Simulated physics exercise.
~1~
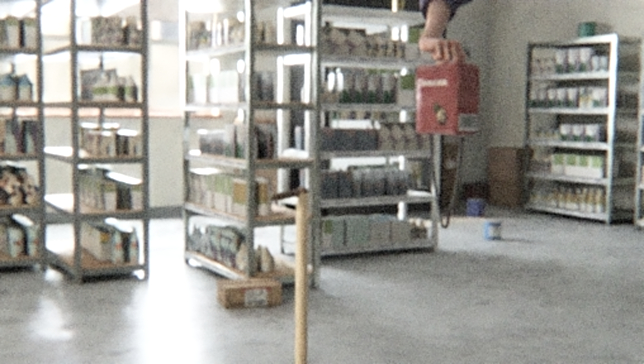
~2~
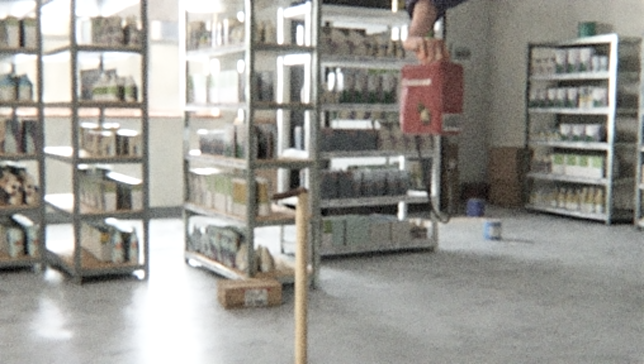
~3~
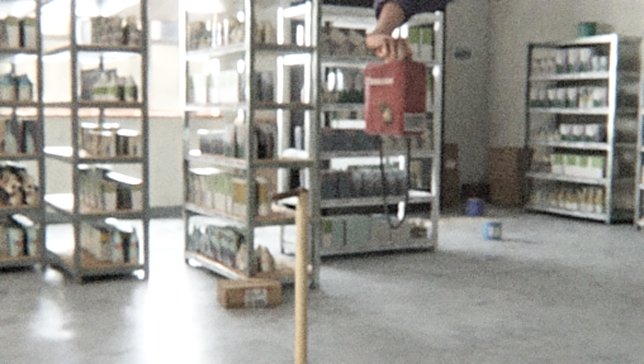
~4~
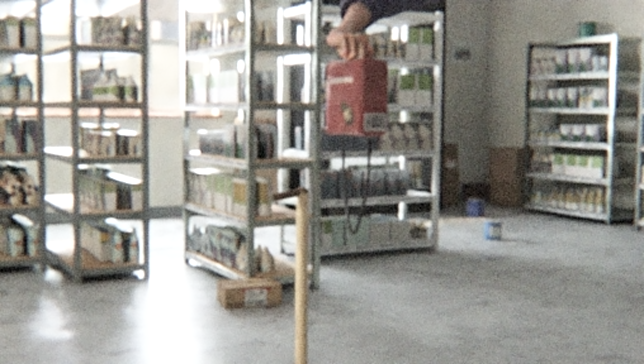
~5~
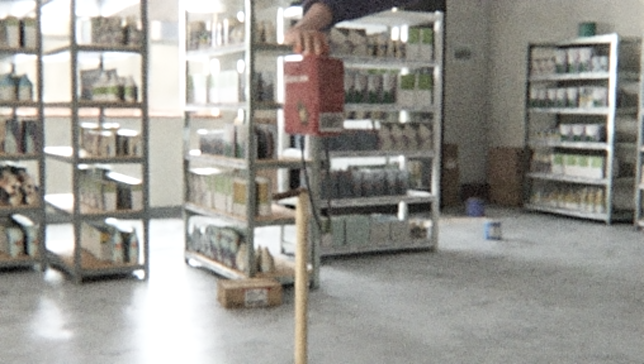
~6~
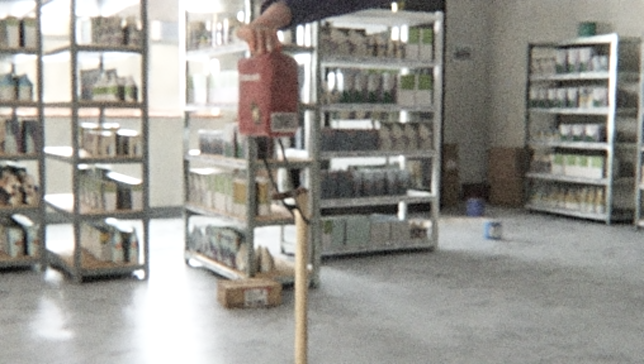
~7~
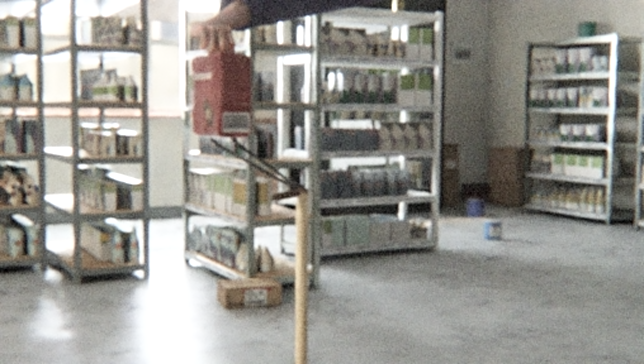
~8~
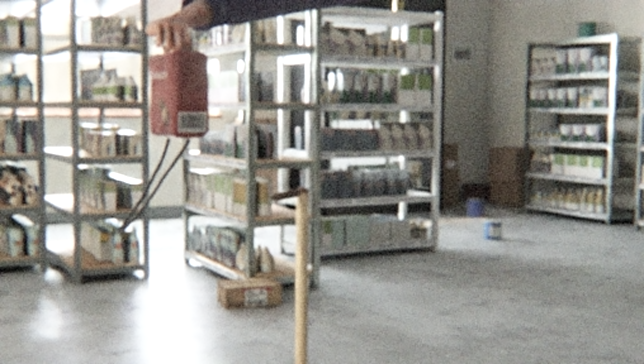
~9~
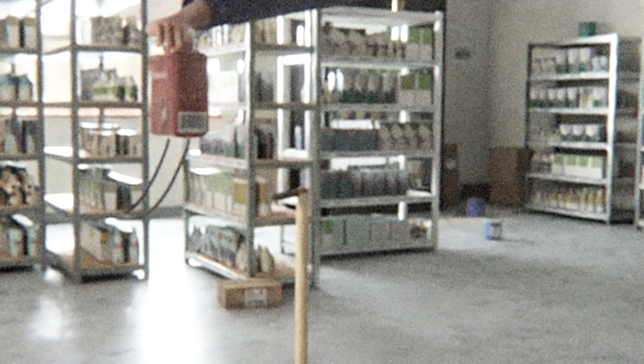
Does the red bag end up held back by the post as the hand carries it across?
No, nothing holds it back. The red bag passes clear of the post and ends up to the left of it, still in the hand, with its loop hanging free.
